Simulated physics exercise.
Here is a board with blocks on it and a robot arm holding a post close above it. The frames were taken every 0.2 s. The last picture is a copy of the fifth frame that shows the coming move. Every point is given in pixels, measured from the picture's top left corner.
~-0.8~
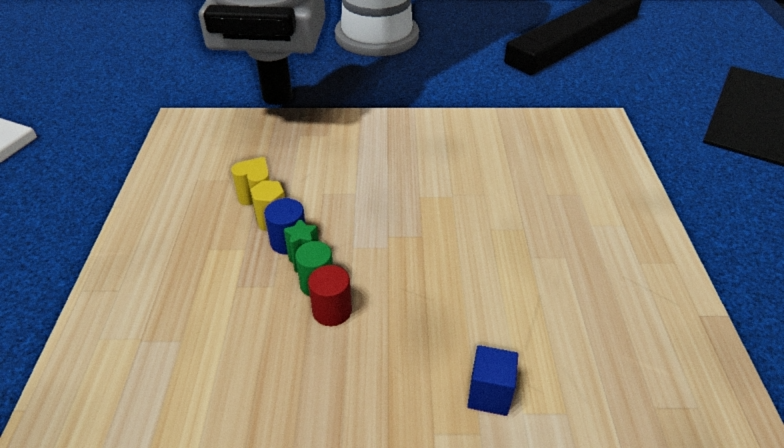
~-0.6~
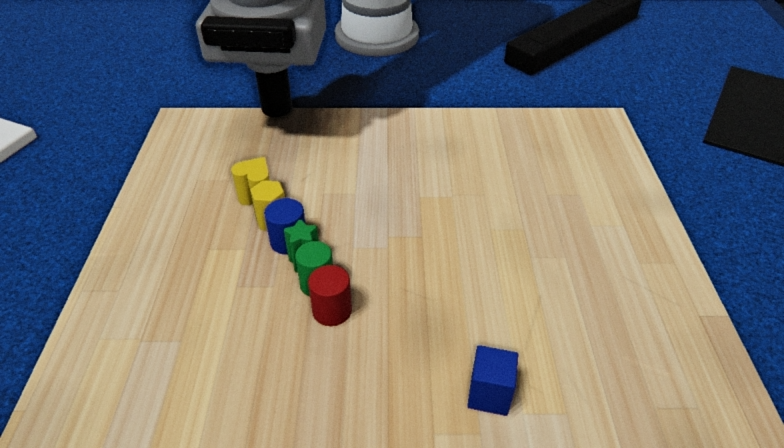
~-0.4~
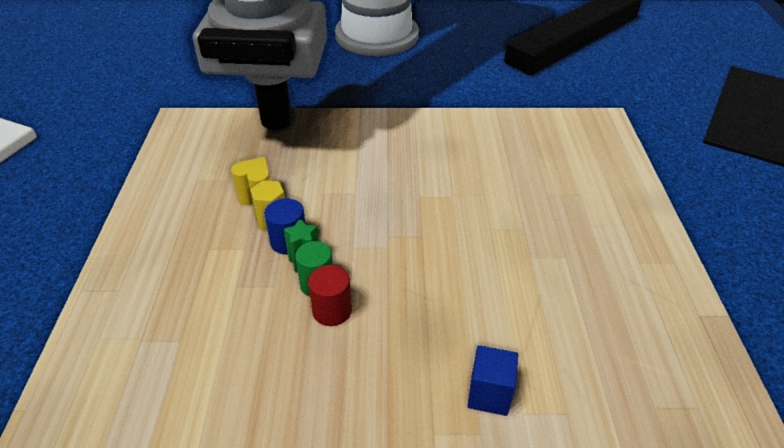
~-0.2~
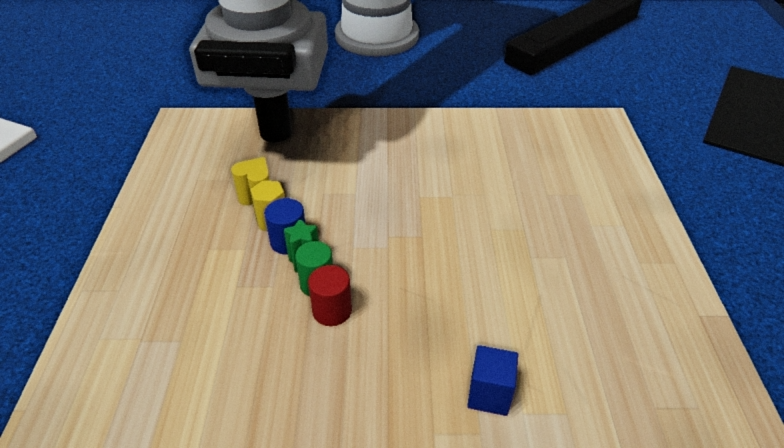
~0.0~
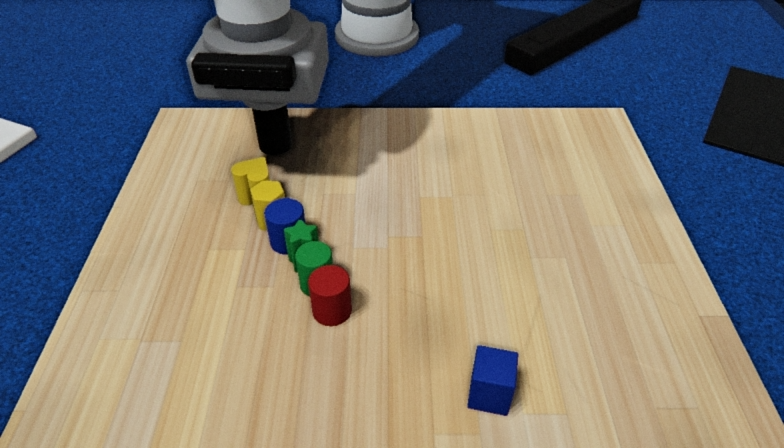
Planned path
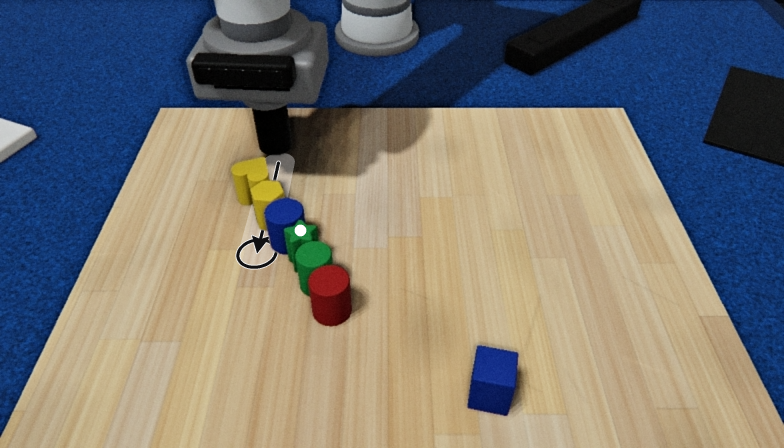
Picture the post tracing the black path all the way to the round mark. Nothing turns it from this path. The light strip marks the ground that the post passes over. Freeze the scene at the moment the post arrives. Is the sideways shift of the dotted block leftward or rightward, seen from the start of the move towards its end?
Left.
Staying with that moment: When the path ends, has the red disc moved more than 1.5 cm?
I'd say no.
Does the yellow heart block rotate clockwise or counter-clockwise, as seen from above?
From above, it looks like the yellow heart block goes clockwise.
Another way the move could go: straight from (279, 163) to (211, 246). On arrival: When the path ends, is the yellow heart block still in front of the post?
That would be a yes.
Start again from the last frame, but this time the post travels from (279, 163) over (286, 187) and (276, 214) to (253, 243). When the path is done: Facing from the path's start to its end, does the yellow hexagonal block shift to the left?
I believe not.
The drawn path runs in a line from (279, 163) to (257, 253); the dot is on the green star block.
What follows on the original path. One third of the way, post (269, 174); yellow heart block (240, 178), turned 35° clockwise; yellow hexagonal block (259, 196), turned 35° anticlockwise.
Two thirds of the way, post (262, 203); yellow heart block (223, 195), turned 110° clockwise; yellow hexagonal block (251, 214), turned 30° anticlockwise; blue disc (287, 218); green star block (310, 233).
At the end, post (253, 236); yellow heart block (222, 197), turned 115° clockwise; yellow hexagonal block (235, 248); blue disc (290, 224); green star block (323, 234); red disc (331, 284).
